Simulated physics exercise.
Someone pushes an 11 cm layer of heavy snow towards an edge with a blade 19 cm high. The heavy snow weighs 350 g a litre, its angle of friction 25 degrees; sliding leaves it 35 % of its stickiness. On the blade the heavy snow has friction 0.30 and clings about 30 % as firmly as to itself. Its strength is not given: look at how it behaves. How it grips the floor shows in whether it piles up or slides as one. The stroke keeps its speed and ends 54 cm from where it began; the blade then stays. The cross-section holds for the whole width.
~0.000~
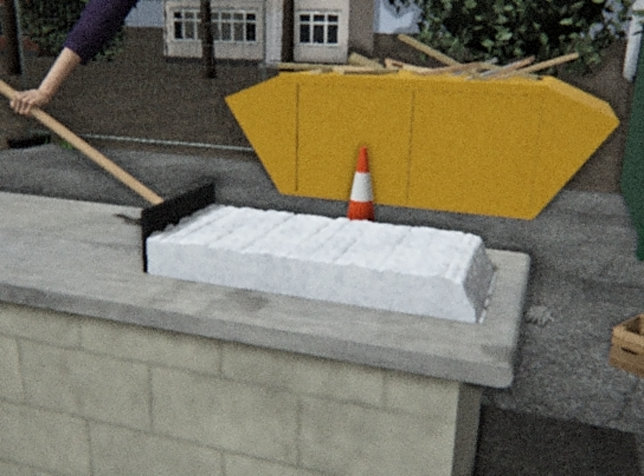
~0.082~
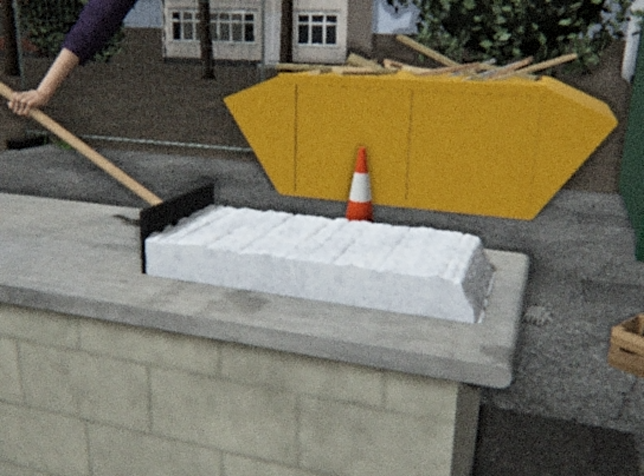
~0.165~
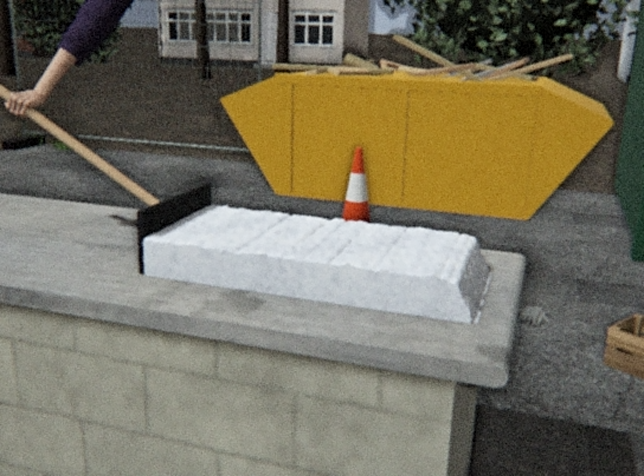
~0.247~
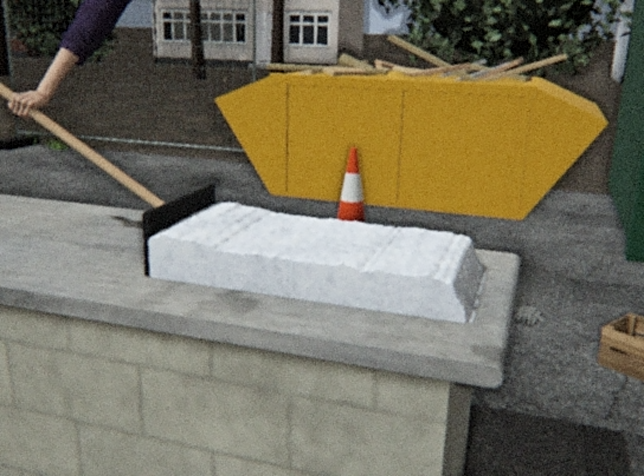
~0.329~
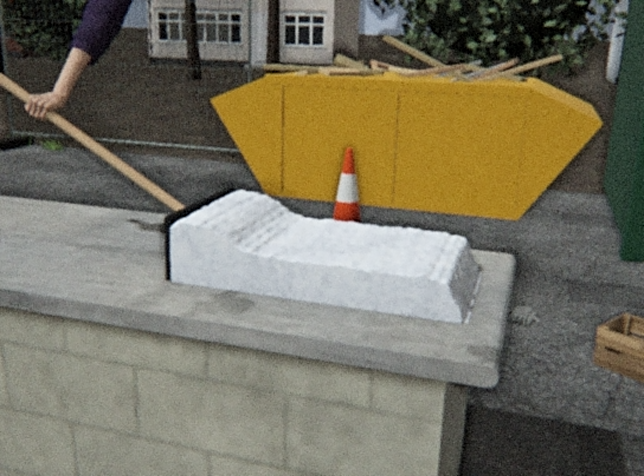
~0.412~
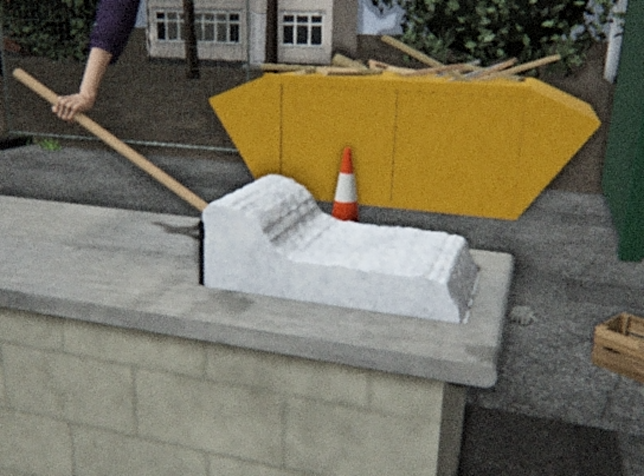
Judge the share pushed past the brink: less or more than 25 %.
Expect less than 25 %.
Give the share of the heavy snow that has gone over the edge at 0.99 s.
About 0 %.
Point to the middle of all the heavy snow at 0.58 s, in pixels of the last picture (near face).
At about (342, 264).
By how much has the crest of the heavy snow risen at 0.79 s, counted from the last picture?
About 4 cm.
After 0.58 s, 0 % has gone over the edge.
After 0.79 s, 0 % has gone over the edge.
After 0.99 s, 0 % has gone over the edge.
After 1.19 s, 1 % has gone over the edge.
After 2.18 s, 7 % has gone over the edge.
